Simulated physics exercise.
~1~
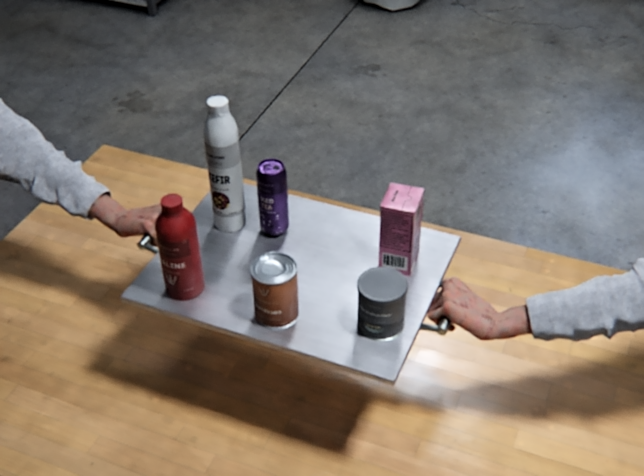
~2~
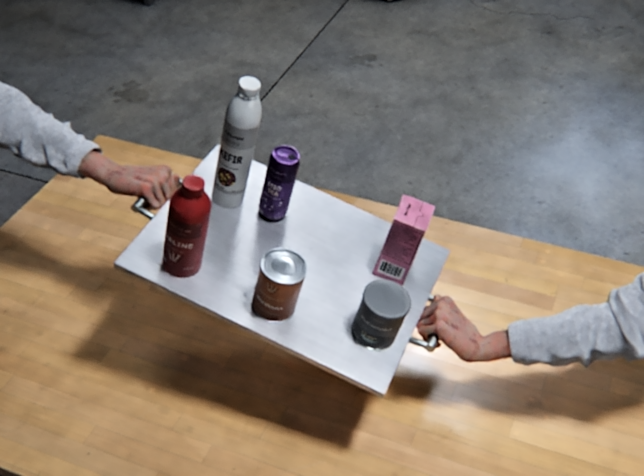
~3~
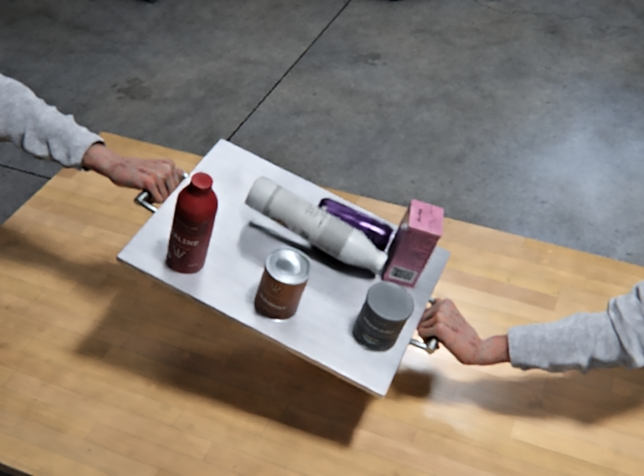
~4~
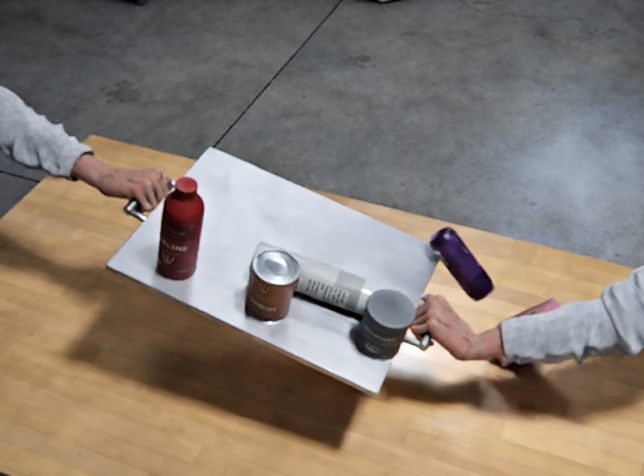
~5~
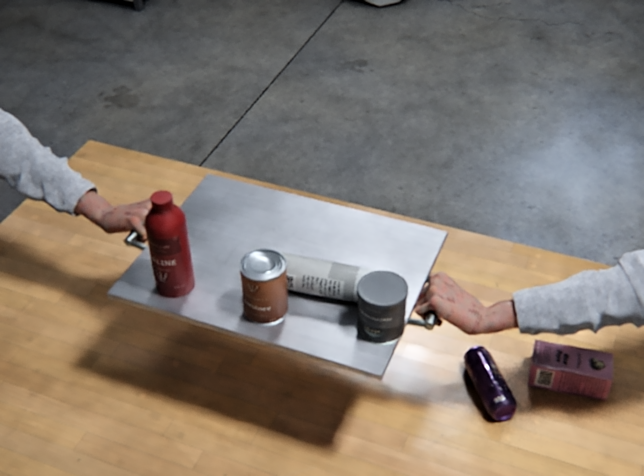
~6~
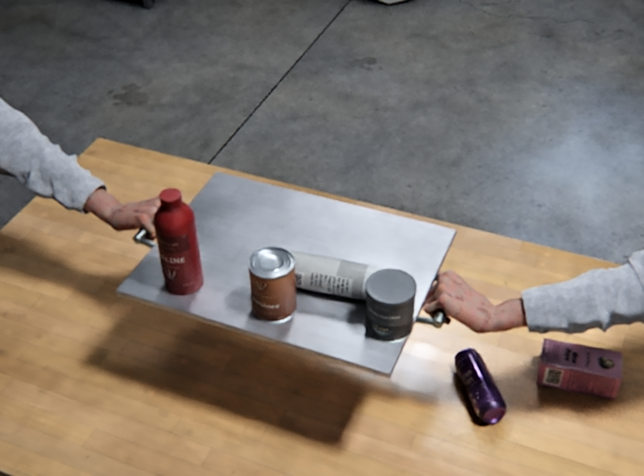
A rimless, pale metal tray, held by a hand at either side over a wooden table on a concrete floor, is seen from above. It carries a red bottle at left, a tall white bottle and purple can behind, orange and grey tins in front, and a pink carton at right. The hands tip its right side down, and the white bottle and purple can topple rightward. The can and carton drop off the right edge while the bottle rolls forward. The hands level the tray, leaving the white bottle lying behind the upright tins, the red bottle standing, and the can and carton on the table.
